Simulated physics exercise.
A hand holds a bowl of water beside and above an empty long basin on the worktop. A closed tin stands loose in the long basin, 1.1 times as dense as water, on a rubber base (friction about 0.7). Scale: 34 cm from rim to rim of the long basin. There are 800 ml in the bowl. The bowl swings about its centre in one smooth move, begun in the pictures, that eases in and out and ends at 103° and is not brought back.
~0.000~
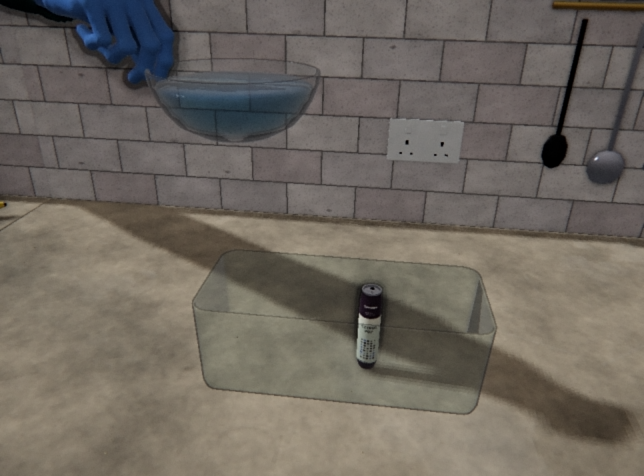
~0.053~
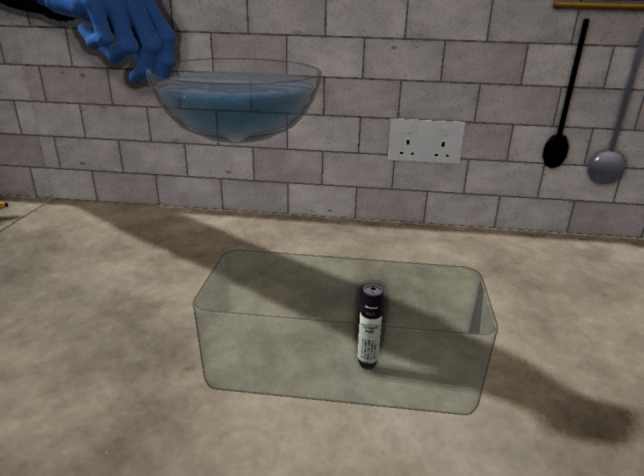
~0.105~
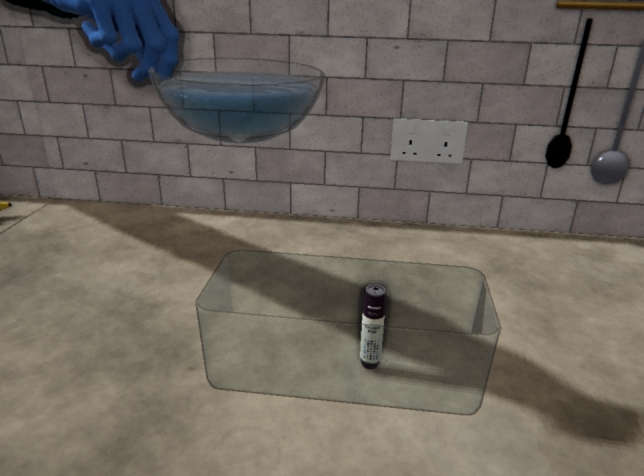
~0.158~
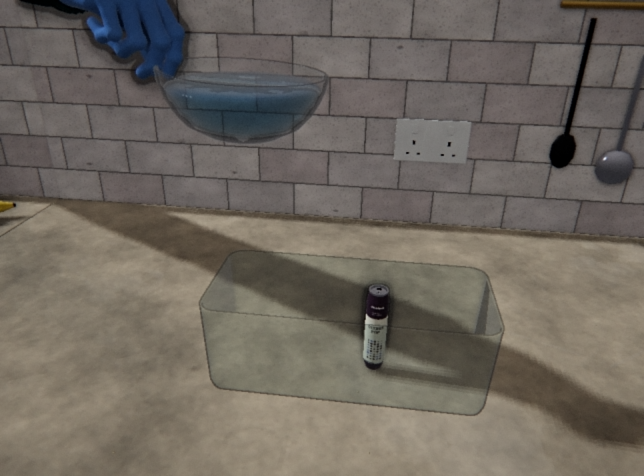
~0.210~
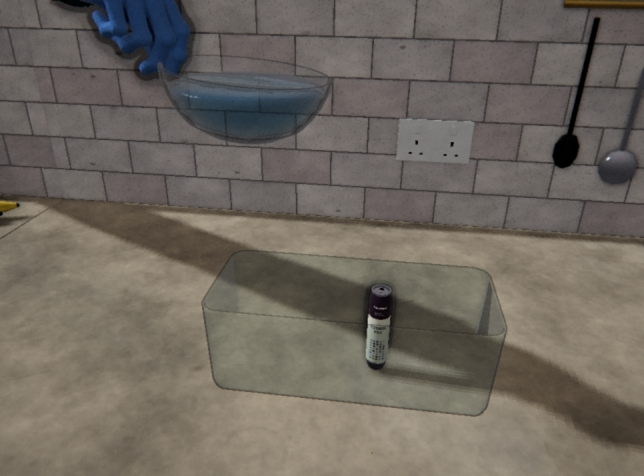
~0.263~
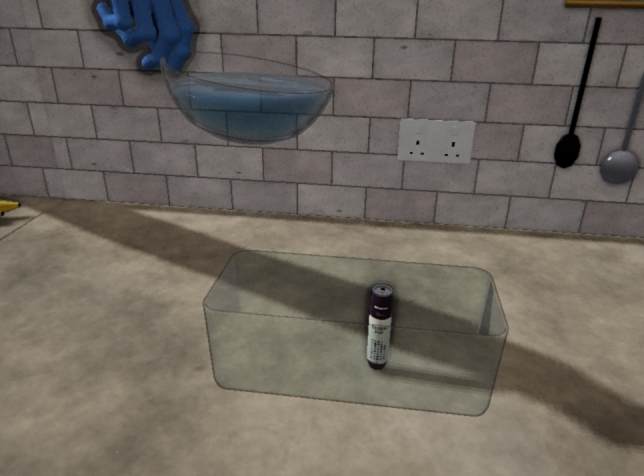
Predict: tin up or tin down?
The tin keeps standing.
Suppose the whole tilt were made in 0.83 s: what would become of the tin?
The tin keeps standing.
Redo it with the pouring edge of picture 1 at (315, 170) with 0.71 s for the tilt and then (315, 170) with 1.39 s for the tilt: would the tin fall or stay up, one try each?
First it falls; then it topples.
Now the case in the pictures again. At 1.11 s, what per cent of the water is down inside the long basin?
Near 90 in a hundred.
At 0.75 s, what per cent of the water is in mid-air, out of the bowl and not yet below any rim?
Near 44 in a hundred.
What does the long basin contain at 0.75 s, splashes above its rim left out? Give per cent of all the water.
Some 16 per cent.
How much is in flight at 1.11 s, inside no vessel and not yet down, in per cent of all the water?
Some 9 per cent.
By 0.75 s the tilt is 58° and 40 per cent is still to pour; the tin stands where it began.
By 1.11 s the tilt is 93° and 1 per cent is still to pour; the tin stands where it began.
By 1.48 s the tilt is 103° and 0 per cent is still to pour; the tin stands where it began.
By 1.89 s the tilt is 103° and 0 per cent is still to pour; the tin stands where it began.
At rest the tin stands where it began.
